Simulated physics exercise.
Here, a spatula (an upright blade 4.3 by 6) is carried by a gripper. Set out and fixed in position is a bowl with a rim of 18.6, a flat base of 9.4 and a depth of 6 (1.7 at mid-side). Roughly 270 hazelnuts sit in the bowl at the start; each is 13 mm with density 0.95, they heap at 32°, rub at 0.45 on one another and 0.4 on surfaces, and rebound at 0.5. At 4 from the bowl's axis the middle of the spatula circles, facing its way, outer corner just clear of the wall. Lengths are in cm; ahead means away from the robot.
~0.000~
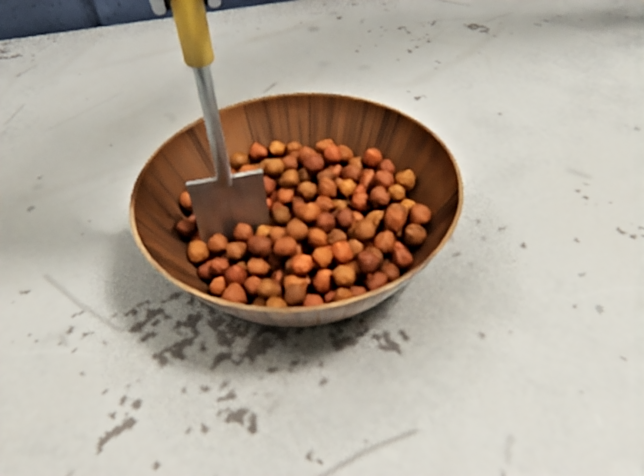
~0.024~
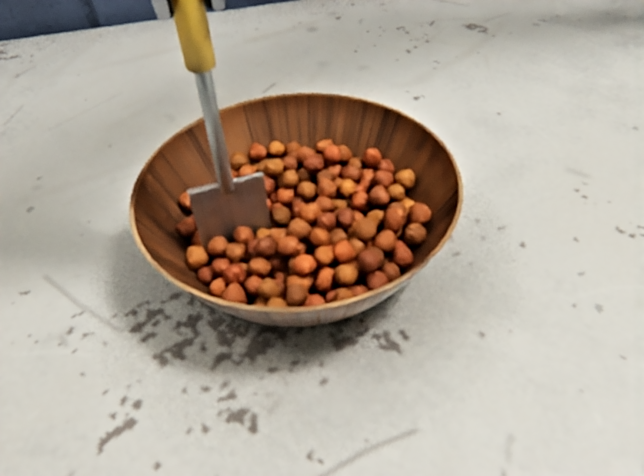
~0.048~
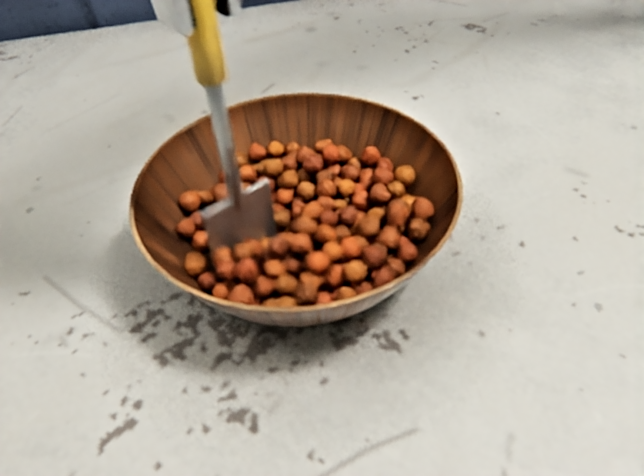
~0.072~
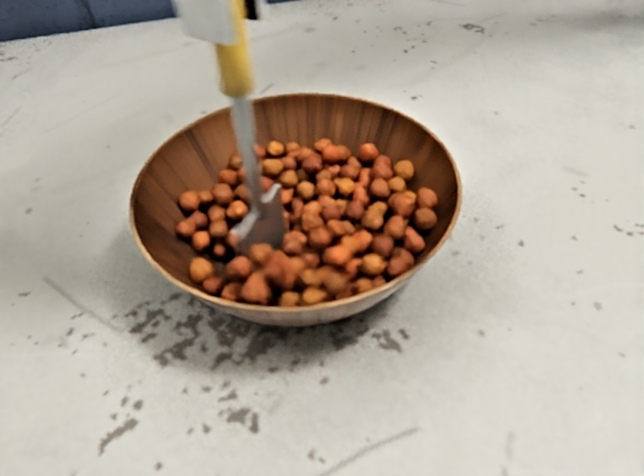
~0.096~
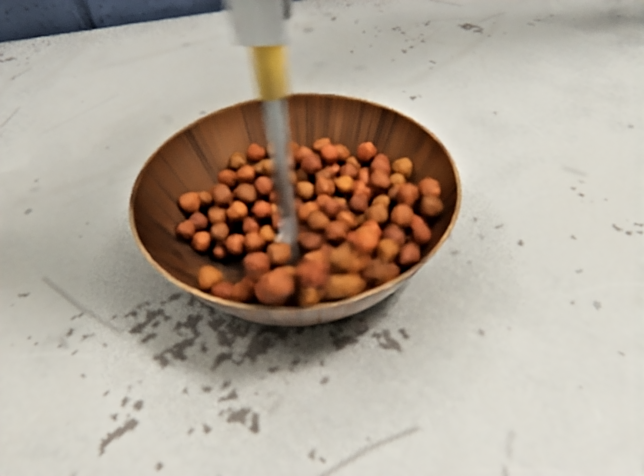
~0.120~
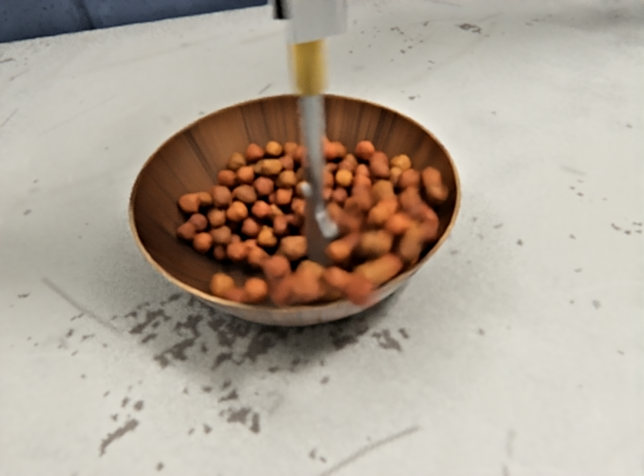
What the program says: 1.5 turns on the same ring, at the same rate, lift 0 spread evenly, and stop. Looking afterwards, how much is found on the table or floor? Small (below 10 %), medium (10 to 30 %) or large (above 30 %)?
It is large.
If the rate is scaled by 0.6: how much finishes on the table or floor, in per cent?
It would come to around 25 percent.
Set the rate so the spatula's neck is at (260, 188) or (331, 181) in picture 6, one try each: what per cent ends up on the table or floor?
Roughly 20 per cent on the first try and 55 per cent on the second.
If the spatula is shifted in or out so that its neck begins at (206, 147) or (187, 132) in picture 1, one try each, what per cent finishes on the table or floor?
Roughly 55 and 40 per cent.
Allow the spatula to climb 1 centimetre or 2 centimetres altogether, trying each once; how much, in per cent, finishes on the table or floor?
Close to 40 and 40 percent, in that order.
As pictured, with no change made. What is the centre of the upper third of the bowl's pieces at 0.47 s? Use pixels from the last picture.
Estimated centre: (312, 269).
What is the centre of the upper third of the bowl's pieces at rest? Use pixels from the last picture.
Looks like roughly (340, 176) to me.
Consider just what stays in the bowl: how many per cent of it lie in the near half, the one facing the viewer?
40 %.
By 0.29 s, 267° round, highest piece 11 above the table; 209 in the bowl, 19 on the table or floor, 44 in flight or on the tool.
By 0.47 s, 76° round, highest piece 9 above the table; 159 in the bowl, 90 on the table or floor, 23 in flight or on the tool.
By 0.76 s, 180° round, highest piece 5 above the table; 138 in the bowl, 134 on the table or floor.
By 1.46 s, 180° round, highest piece 5 above the table; 138 in the bowl, 134 on the table or floor.
Final count, 138 in the bowl, 134 on the table or floor. That is 49 % on the table or floor.
